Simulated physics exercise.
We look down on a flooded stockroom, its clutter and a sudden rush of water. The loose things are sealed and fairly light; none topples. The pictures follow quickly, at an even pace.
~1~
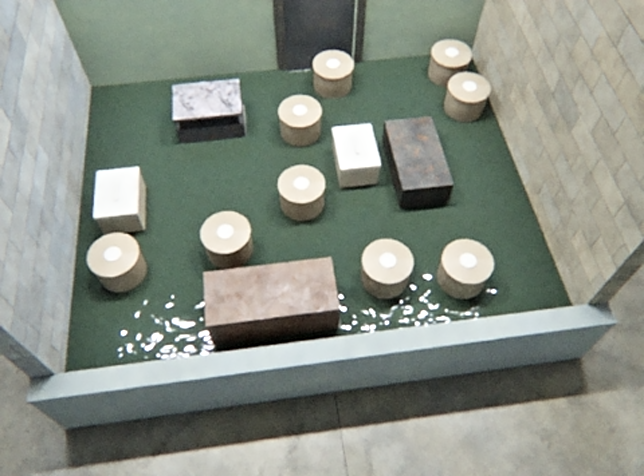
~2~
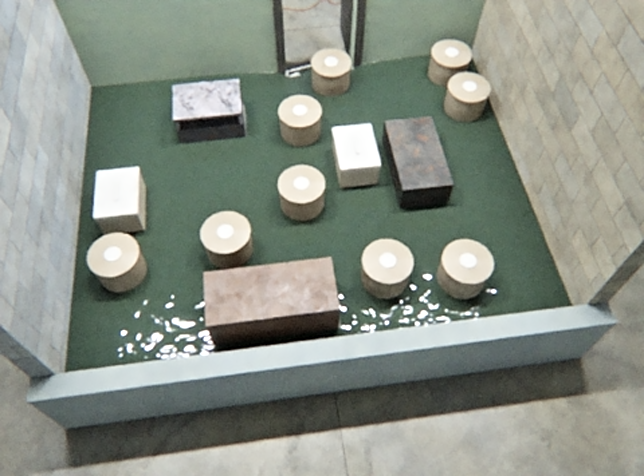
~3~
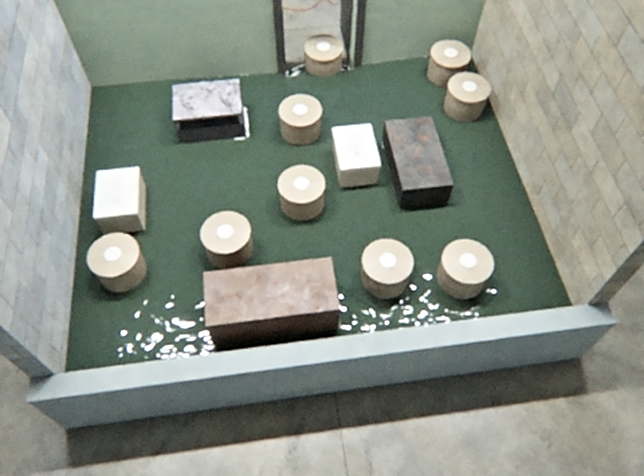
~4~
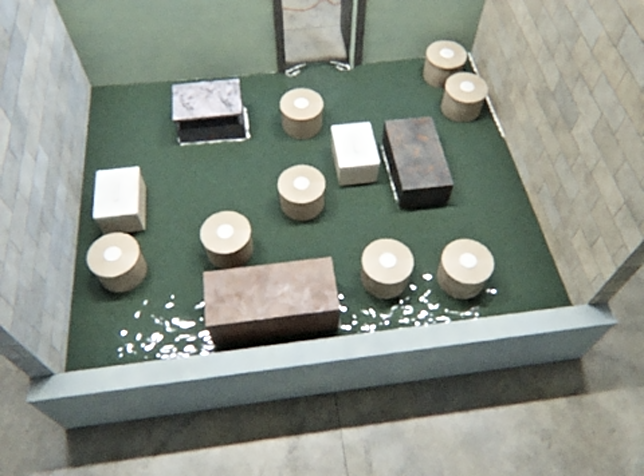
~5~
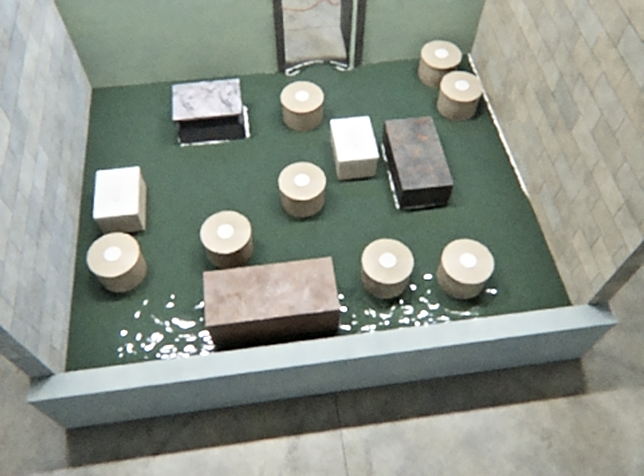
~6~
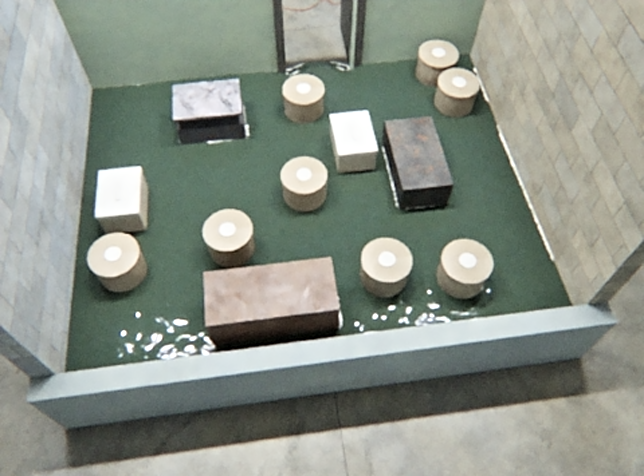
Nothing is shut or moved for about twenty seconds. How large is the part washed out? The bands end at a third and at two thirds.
That comes to one to two thirds.
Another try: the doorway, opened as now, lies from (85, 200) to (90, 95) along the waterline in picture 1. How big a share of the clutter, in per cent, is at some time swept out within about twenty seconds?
Near 60 in a hundred.
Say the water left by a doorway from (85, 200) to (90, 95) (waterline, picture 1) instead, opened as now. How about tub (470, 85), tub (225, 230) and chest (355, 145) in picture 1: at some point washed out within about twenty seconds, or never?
One after the other: Inside, out, through.
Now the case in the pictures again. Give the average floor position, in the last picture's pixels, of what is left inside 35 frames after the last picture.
Roughly at (280, 218).
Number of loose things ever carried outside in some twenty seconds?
6 of them.
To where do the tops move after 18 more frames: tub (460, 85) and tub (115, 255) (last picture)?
Roughly at (403, 76) and (131, 226).
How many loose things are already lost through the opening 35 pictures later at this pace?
I count 6.
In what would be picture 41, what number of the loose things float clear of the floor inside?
The number is 5.
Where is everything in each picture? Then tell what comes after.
The first picture shows a tub at (300, 111), afloat; a chest at (356, 146), afloat; 0 of 11 have shifted.
The second picture shows a tub at (300, 111) floats; a chest at (356, 146), afloat; 1 of 11 have shifted.
The third picture shows a tub at (300, 110), afloat, close to its start; a chest at (356, 146), afloat; 1 of 11 have shifted.
The fourth picture shows a tub at (302, 104), afloat, close to its start; a chest at (355, 144), afloat, close to its start; 3 of 11 have shifted.
The fifth picture shows a tub at (302, 97) floats, close to its start; a chest at (354, 138), afloat, close to its start; 6 of 11 have shifted.
The sixth picture shows a tub at (303, 89), afloat, a stride from its start; a chest at (353, 132) floats, close to its start; 6 of 11 have shifted.
A moment on, 2 of 11 are out; 9 afloat.
Next, 3 of 11 are out; 8 afloat.
Later, 6 of 11 are out; 5 afloat.
In the end, 6 of 11 are out; 5 afloat.
